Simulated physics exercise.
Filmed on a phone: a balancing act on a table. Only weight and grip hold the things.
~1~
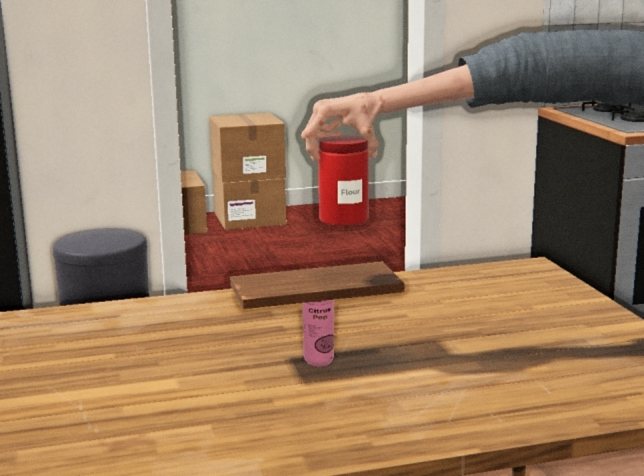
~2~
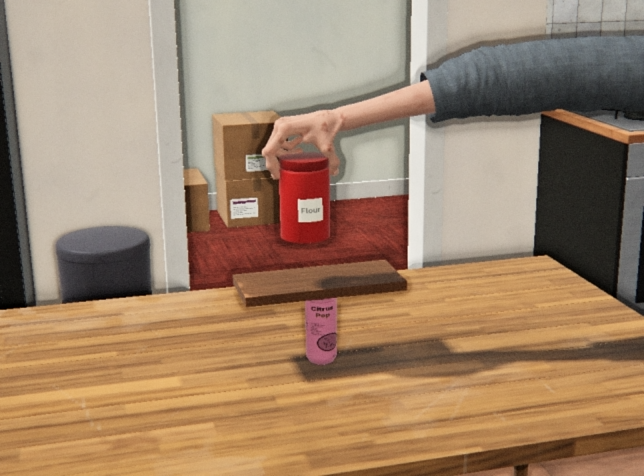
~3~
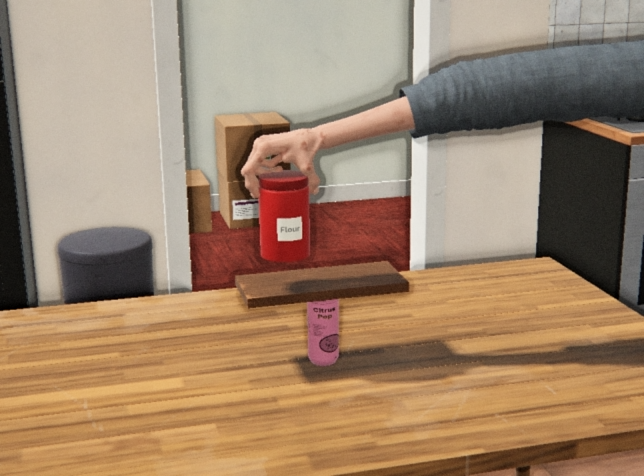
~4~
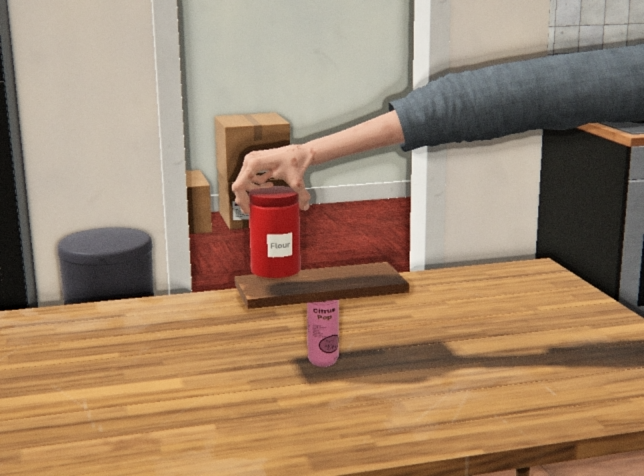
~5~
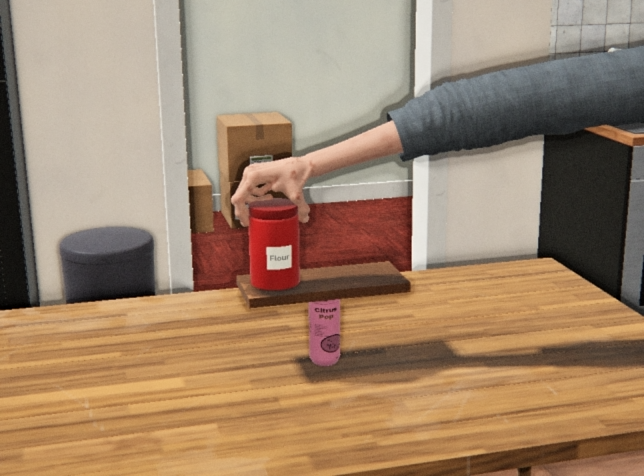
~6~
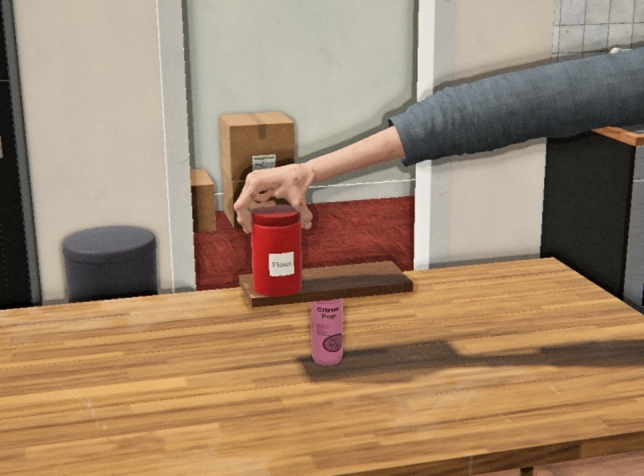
At the start, a hand holds a red flour jar in the air above a dark wooden board balanced on a pink can on a table. The hand moves the jar left and lowers it onto the left part of the board, where the fingers still grip its top.
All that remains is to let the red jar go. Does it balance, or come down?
In the end the stack comes apart.
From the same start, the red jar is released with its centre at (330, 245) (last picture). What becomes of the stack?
Then it keeps its balance.
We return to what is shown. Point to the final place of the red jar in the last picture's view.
At about (224, 368).
Then, 0.40 s after the last picture, red jar now fallen; brown board tipped 55° from how it was.
Then, 0.50 s after the last picture, brown board on its side.
Then, 0.80 s after the last picture, red jar resting near (224, 368).
Then, 1.00 s after the last picture, brown board now fallen.
At rest, fallen, red jar and brown board; pink can in place. Seen from the same camera at the end, red jar near (224, 368). The stack gives way.
